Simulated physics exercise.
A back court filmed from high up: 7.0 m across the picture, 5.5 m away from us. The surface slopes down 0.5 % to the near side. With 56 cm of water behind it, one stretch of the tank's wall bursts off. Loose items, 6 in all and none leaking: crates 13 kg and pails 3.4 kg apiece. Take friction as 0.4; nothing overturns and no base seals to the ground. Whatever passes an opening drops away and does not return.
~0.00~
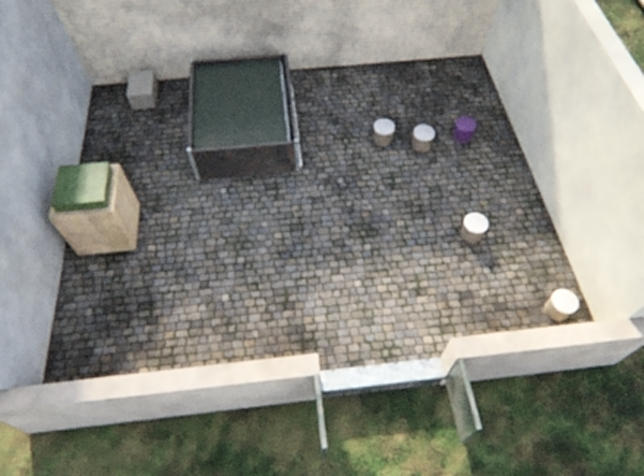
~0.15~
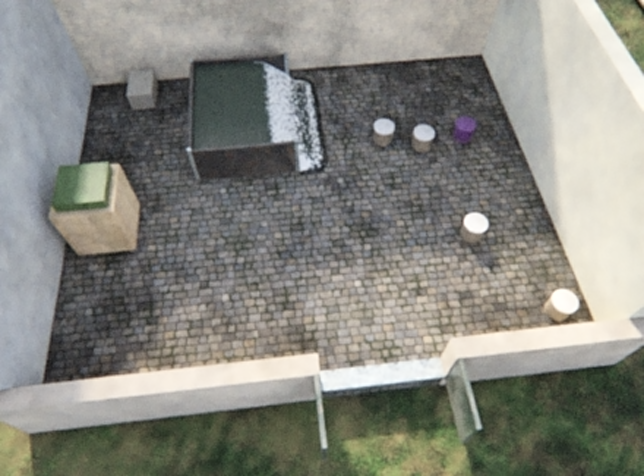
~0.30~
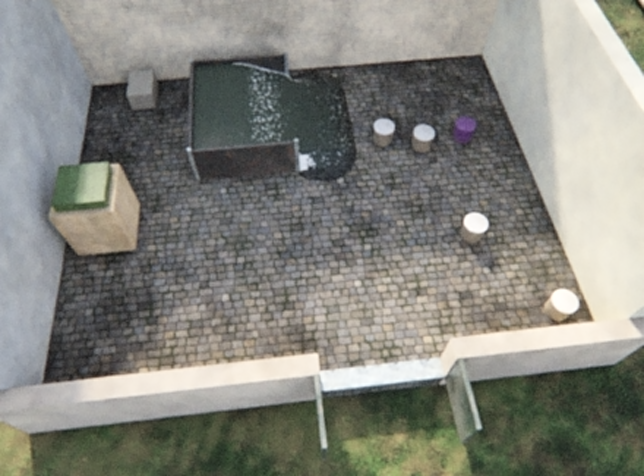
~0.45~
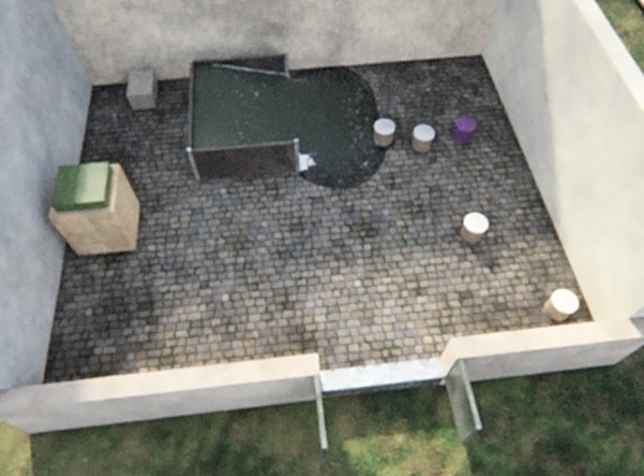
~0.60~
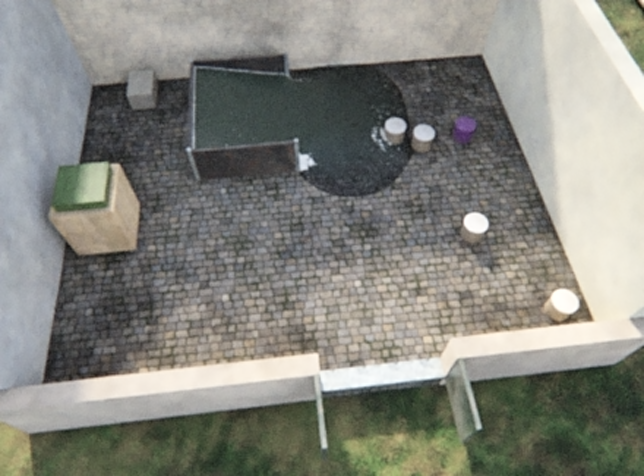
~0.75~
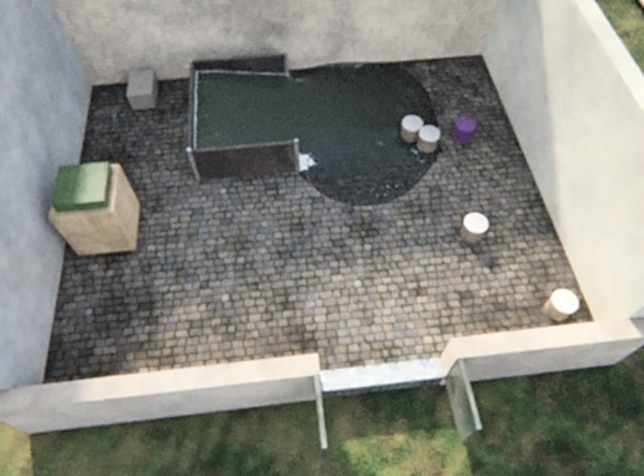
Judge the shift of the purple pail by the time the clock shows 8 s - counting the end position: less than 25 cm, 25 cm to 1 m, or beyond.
The purple pail travels far.
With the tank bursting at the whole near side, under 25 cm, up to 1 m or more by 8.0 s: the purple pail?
In that case the purple pail holds its place.
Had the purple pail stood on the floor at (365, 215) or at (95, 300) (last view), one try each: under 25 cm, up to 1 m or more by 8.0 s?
In turn: It travels far; it holds its place.
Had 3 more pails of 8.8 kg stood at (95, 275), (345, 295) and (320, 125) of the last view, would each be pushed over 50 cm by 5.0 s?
In turn: Under, less, more.
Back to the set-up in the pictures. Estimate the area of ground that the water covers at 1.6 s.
About 16 m2.
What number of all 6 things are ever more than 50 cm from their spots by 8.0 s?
I count 5.
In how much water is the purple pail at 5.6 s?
About 16 cm.
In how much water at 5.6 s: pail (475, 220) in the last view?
About 2 cm.
After 1.6 s the purple pail is near (514, 124), 0.7 m from its start, afloat; 0 of 6 are out; 2 afloat.
After 3.6 s the purple pail is near (538, 232), 2.2 m from its start, afloat; 0 of 6 are out; 5 afloat.
After 5.6 s the purple pail is near (518, 325), 3.5 m from its start, afloat; 1 of 6 are out; 2 afloat.
After 8.0 s the purple pail is near (400, 366), 4.1 m from its start, aground; 2 of 6 are out; 1 afloat.
